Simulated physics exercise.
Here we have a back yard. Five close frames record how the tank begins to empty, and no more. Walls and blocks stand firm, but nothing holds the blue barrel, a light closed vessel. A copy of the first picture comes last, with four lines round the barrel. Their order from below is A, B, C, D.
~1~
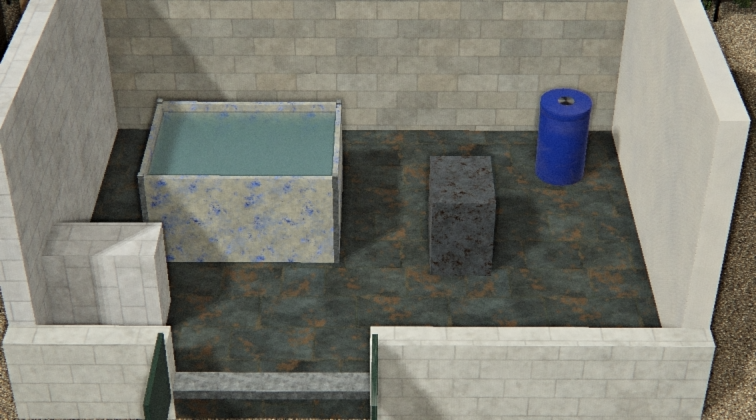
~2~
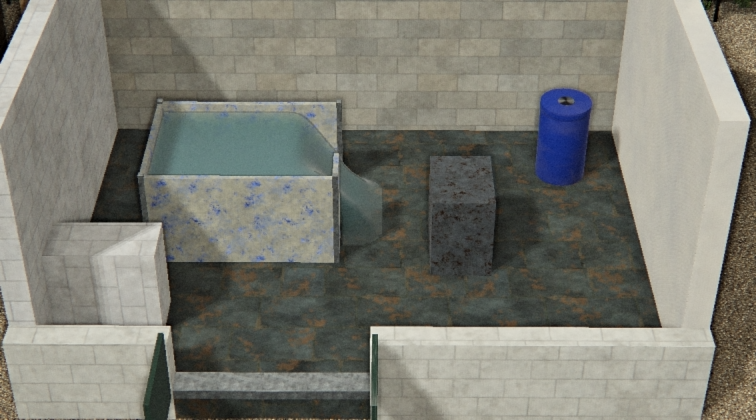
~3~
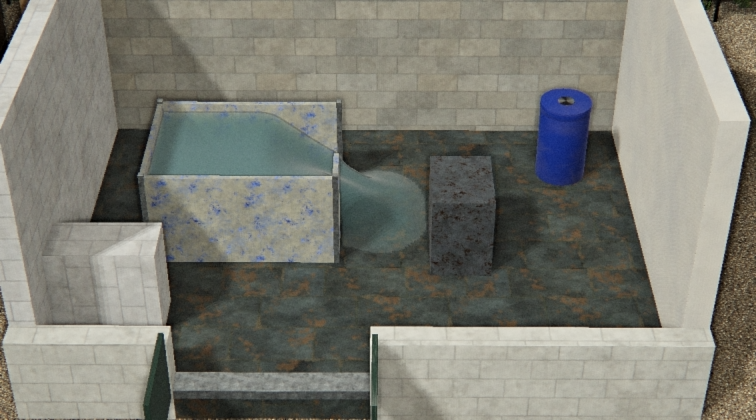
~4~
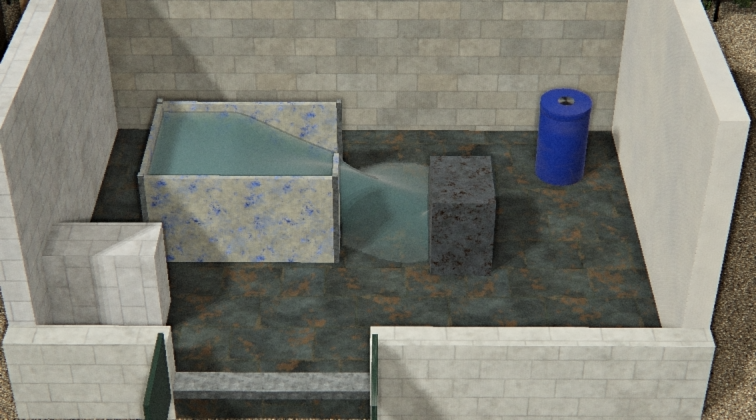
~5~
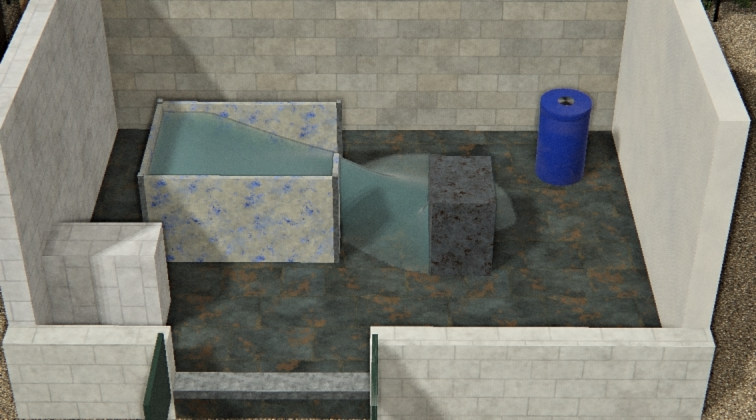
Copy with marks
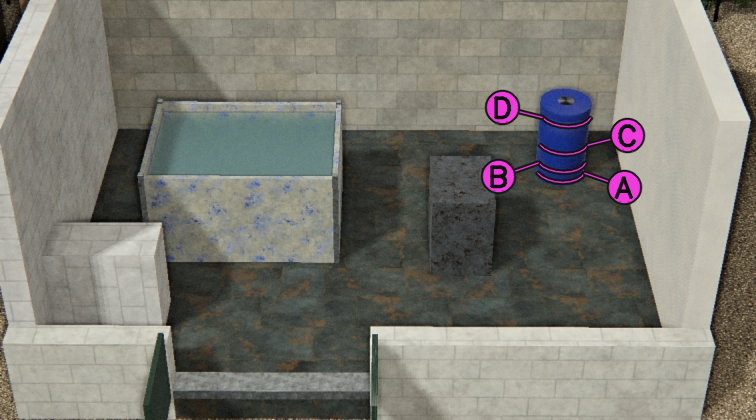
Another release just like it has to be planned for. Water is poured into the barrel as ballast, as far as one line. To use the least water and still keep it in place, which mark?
Mark D just does it.
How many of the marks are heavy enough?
One of them.
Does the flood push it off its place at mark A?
Yes, that goes wrong.
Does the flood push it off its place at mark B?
Yes, that goes wrong.
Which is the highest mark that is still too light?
It is C.
In magenta, A at (562, 182); B at (563, 172); C at (565, 154); D at (568, 126); from the bottom up A, B, C, D.
With A, it is pushed about its own width away.
With B, it is pushed about its own width away.
With C, it is pushed about its own width away.
With D, it does not move.
